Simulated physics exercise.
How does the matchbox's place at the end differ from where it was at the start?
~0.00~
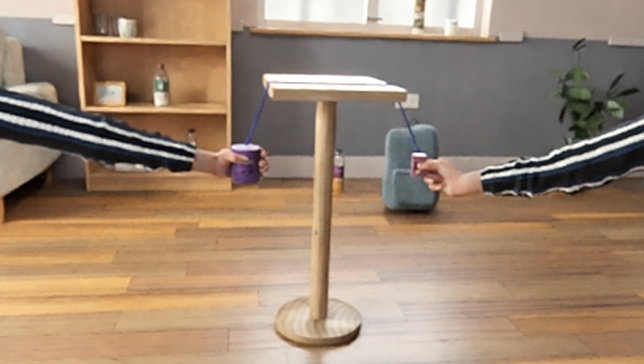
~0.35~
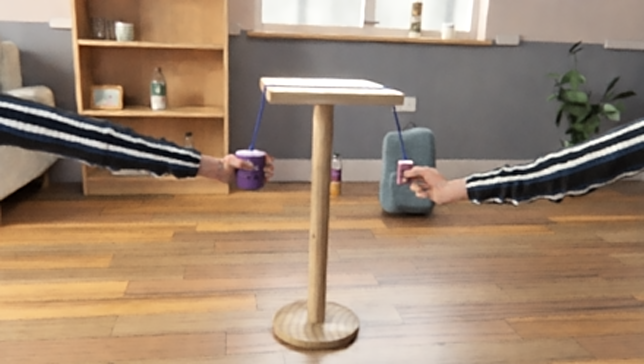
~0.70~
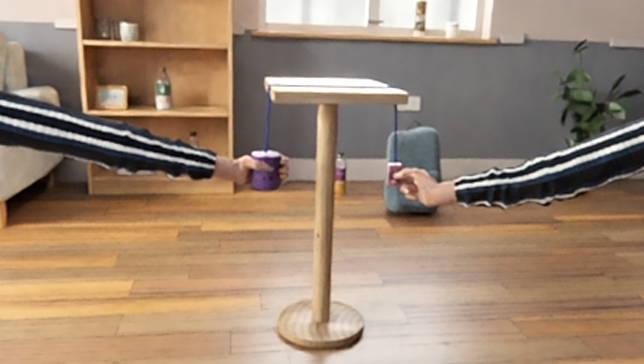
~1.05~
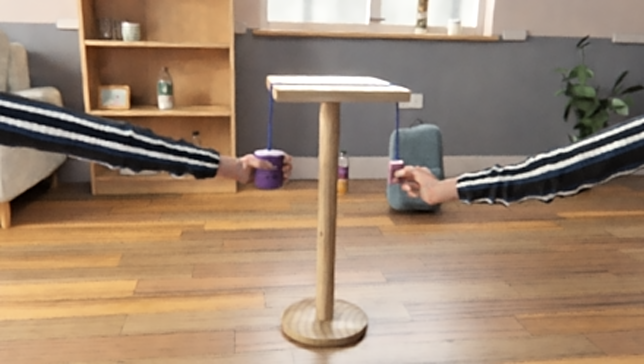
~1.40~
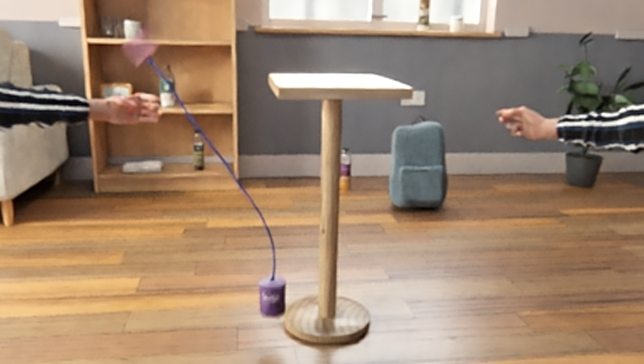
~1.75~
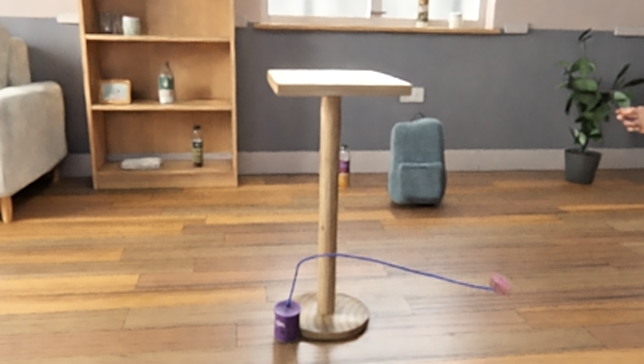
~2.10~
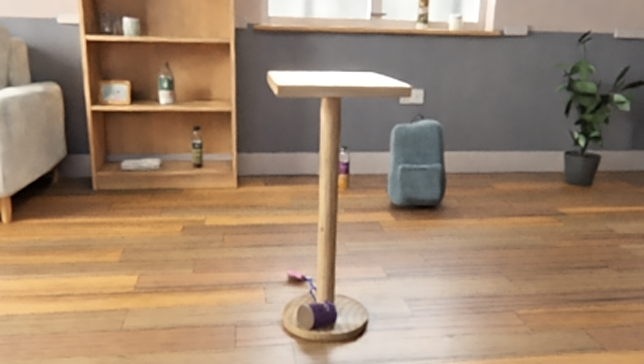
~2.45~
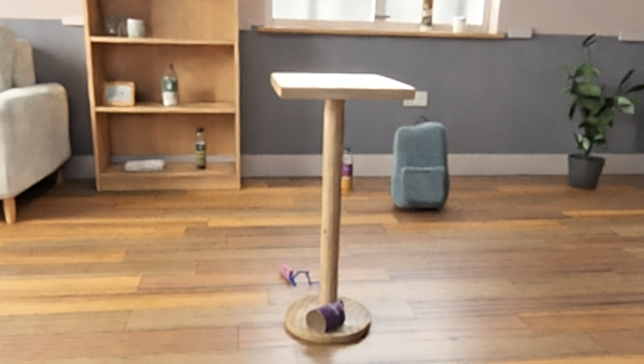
At the start the matchbox is held in a hand to the right of the stand, below its top. At the end it lies on the floor just left of the post, near the base.
In a wood-floored room, two hands hold a purple tin and a small matchbox joined by a string across a plant stand; they let go, the tin drops on the left, pulling the matchbox over the top, and both end up on the floor by the base.
